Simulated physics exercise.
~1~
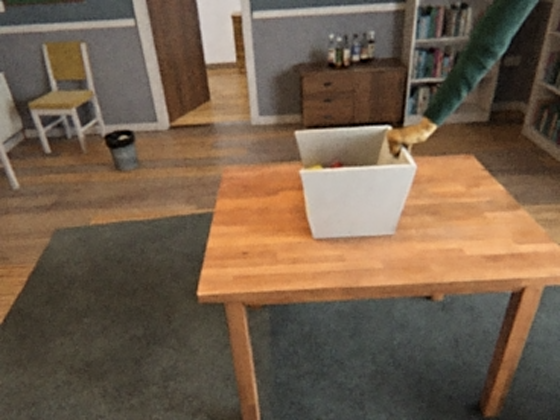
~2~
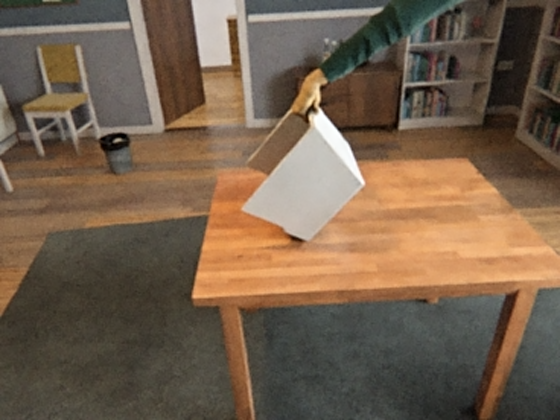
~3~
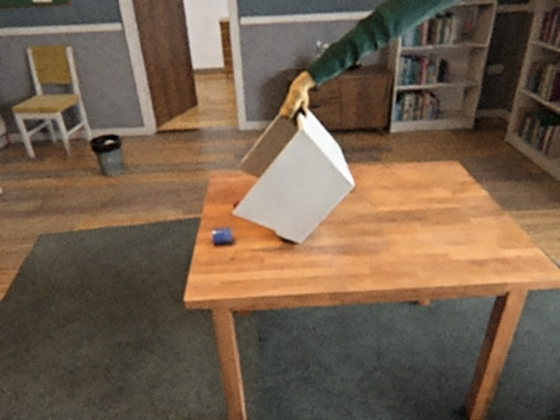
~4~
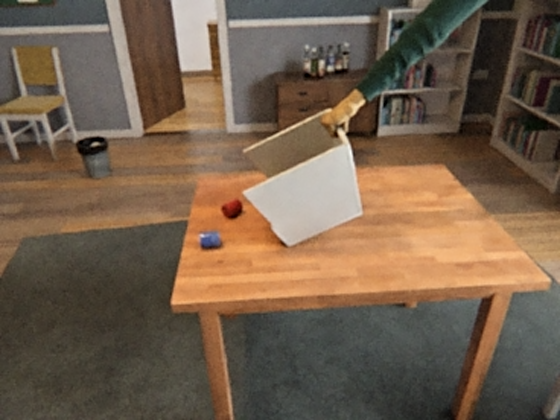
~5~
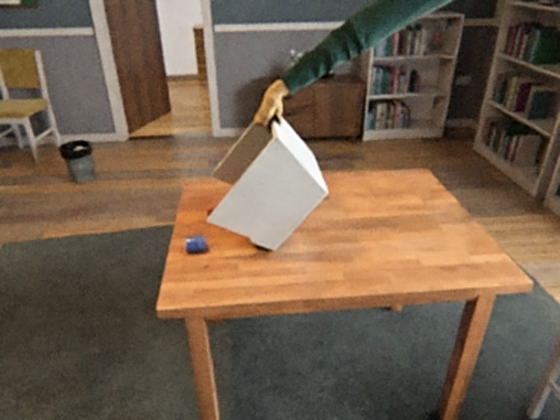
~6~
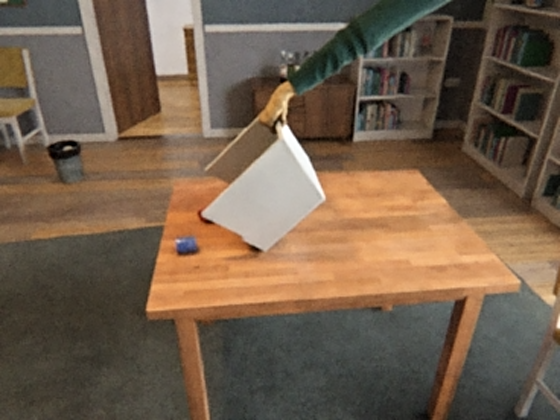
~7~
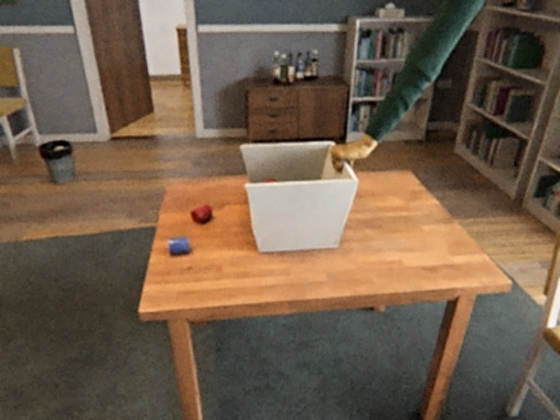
A gloved hand tilting a white tub leftward on a wooden table twice, spilling two small jars, then setting it upright.
